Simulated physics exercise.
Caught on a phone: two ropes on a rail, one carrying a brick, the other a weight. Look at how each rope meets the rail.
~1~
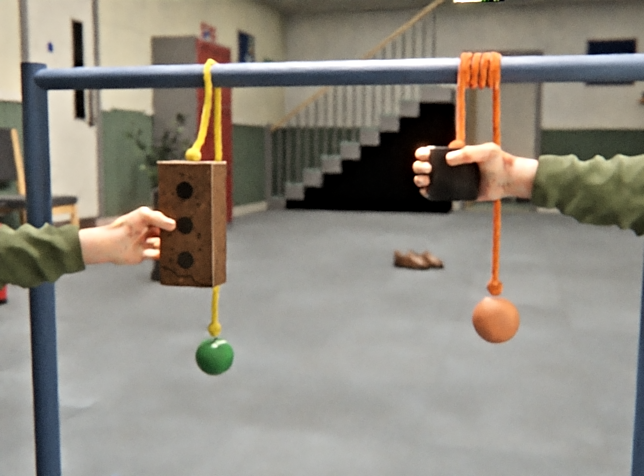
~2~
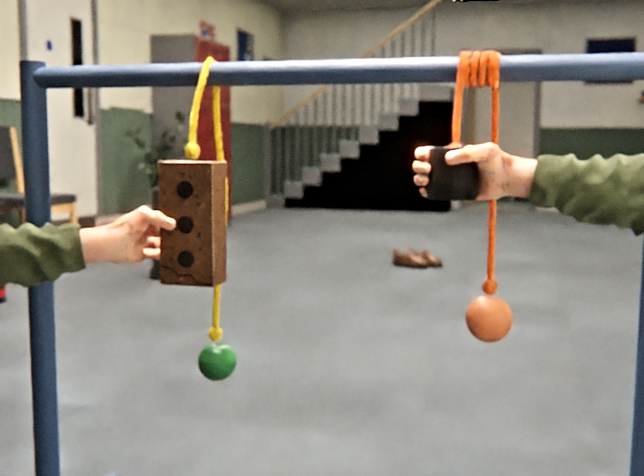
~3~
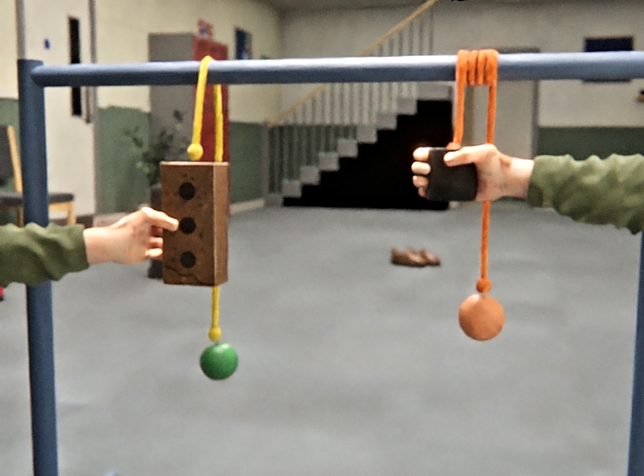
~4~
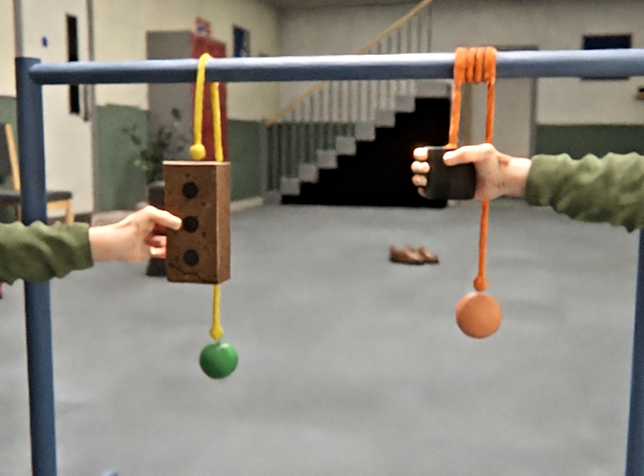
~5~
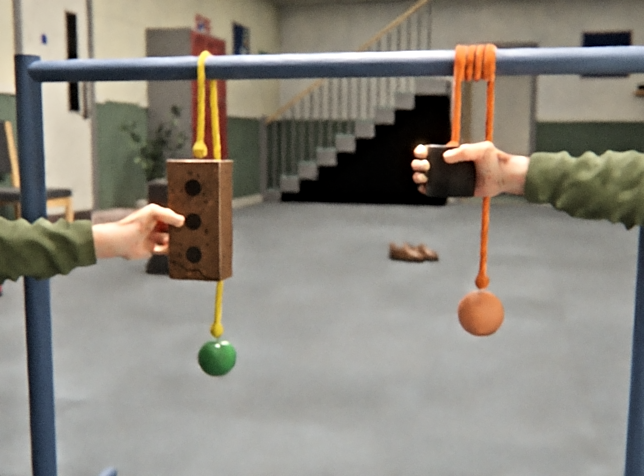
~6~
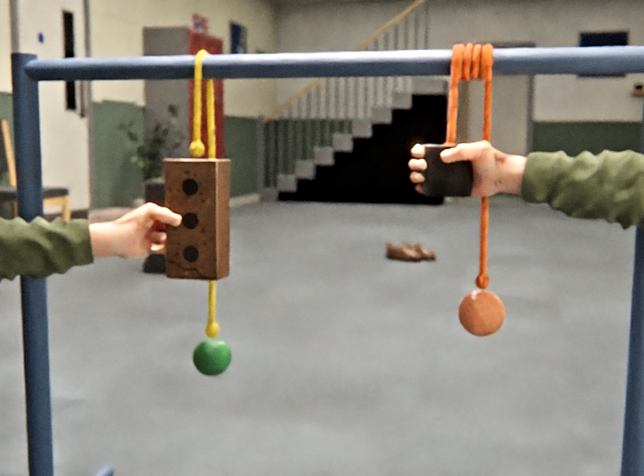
Two hands hold a brick and a dark block on roped rail while hanging balls sway slightly.
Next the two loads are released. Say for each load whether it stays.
Outcome: The brick drops, the weight keeps its height.
Then, 0.38 s after the last picture, brick dropping near (201, 372); weight hanging near (453, 179).
Then, 0.76 s after the last picture, brick on the floor; weight hanging near (455, 182).
Then, 1.16 s after the last picture, brick on the floor; weight hanging near (452, 181).
At rest, brick on the floor; weight hanging near (455, 179). The brick pulls its rope through and the weight stays hanging.
